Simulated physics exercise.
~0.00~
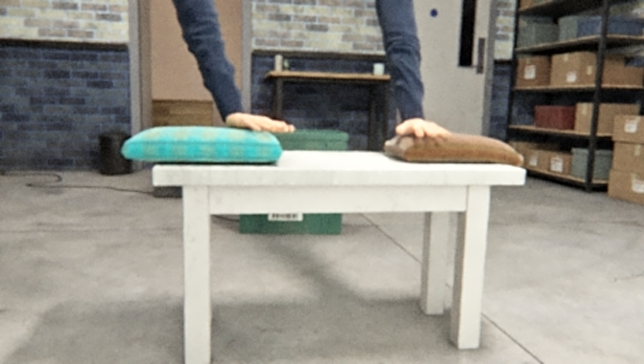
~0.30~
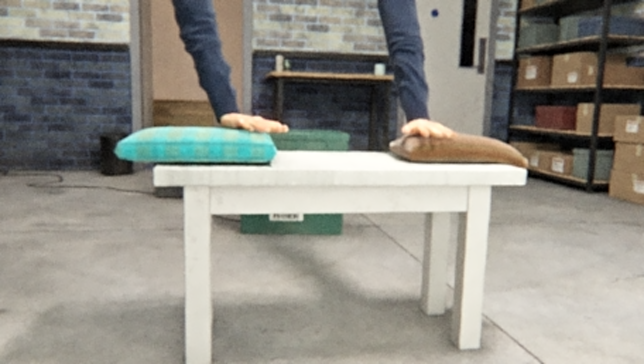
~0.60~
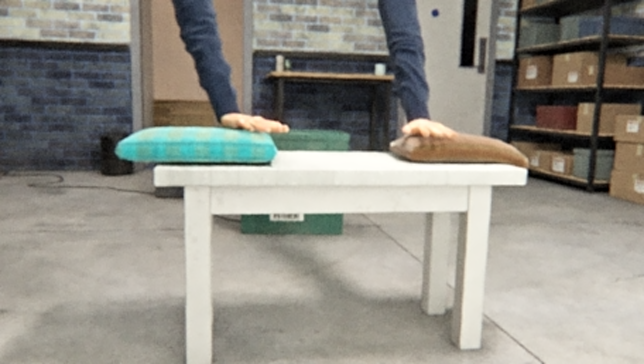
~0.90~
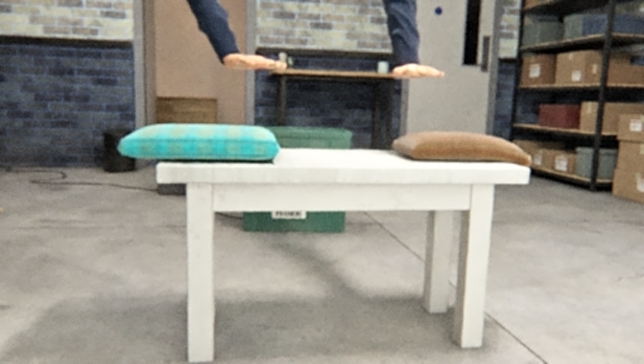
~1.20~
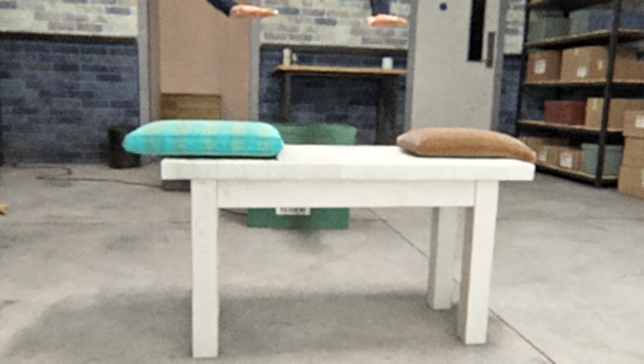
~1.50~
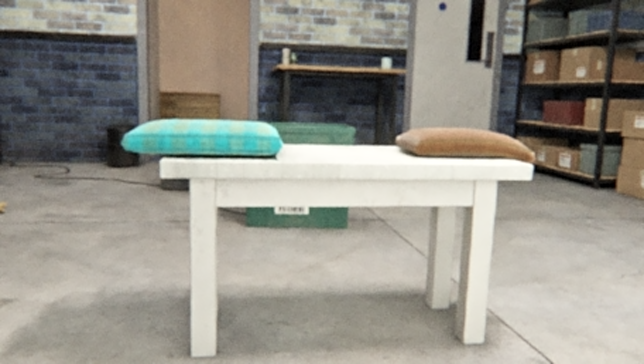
To begin with, a person's hands rest on a turquoise cushion at the left end of a short white table and a brown soft bag at the right end, each sticking out slightly over the edge. The hands stay there for a while, pressing lightly, as the view sways a little. Then both hands let go and lift into the air above the table. They keep rising and draw back until they are out of sight. The cushion and the bag both stay on the table, resting at their ends as they were left.
